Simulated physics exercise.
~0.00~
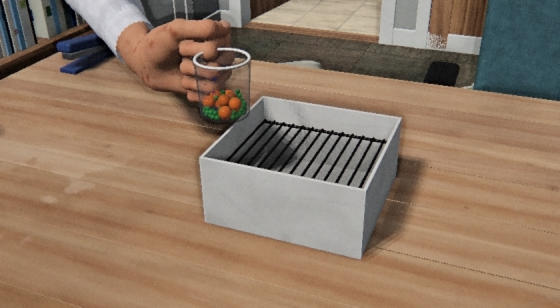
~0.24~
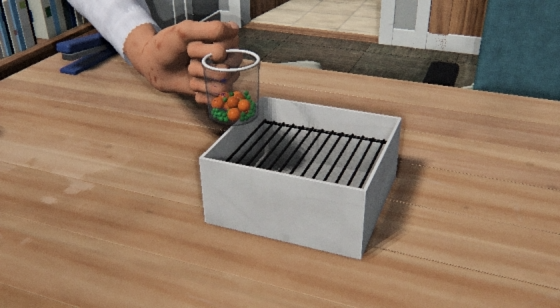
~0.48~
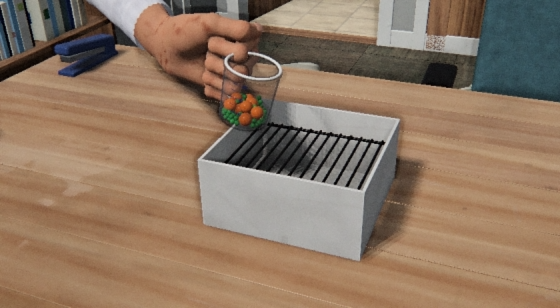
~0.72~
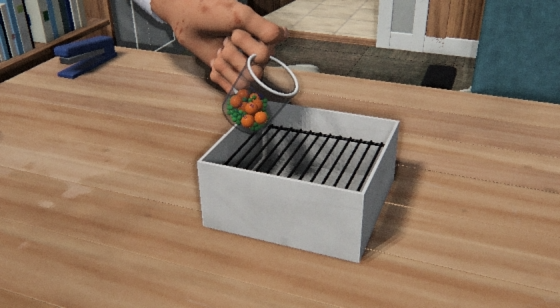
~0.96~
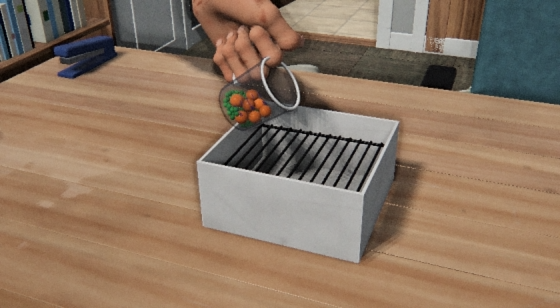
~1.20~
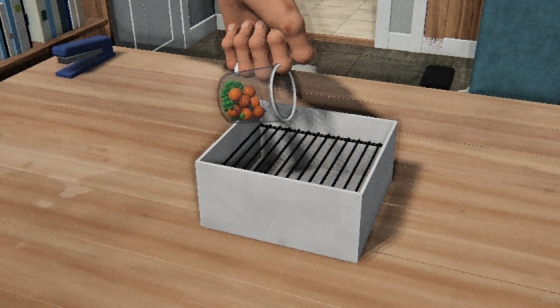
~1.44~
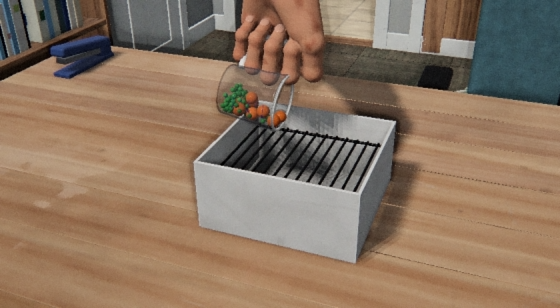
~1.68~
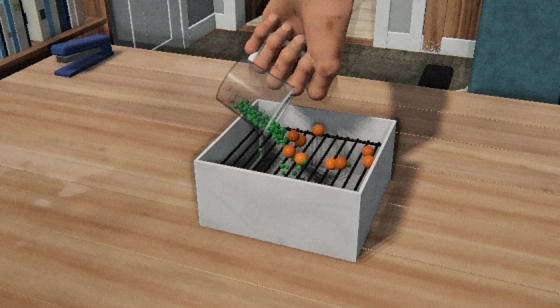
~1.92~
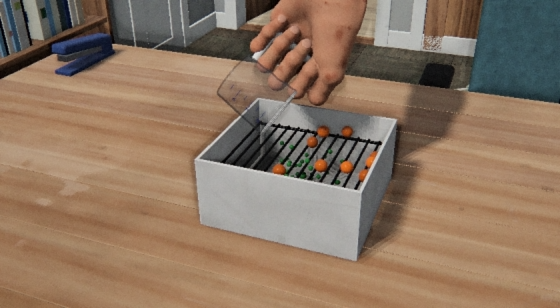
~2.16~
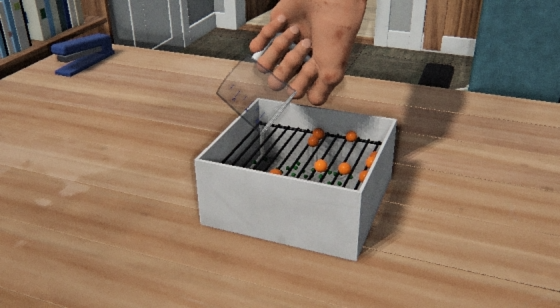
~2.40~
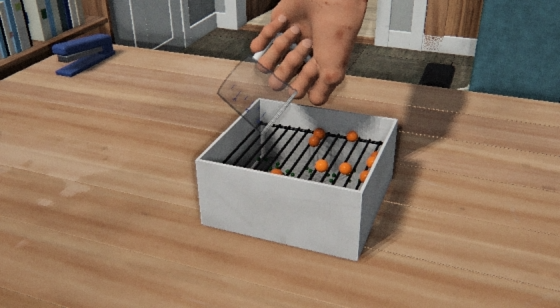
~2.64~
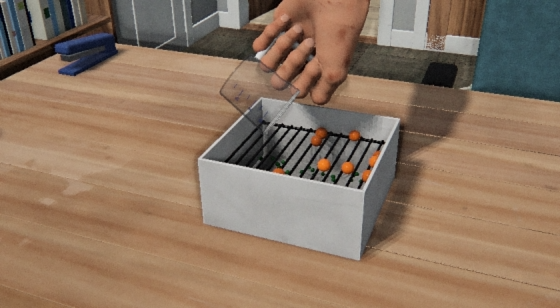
A hand tips a clear cup, spilling orange balls that stay on the wires while green bits fall through.
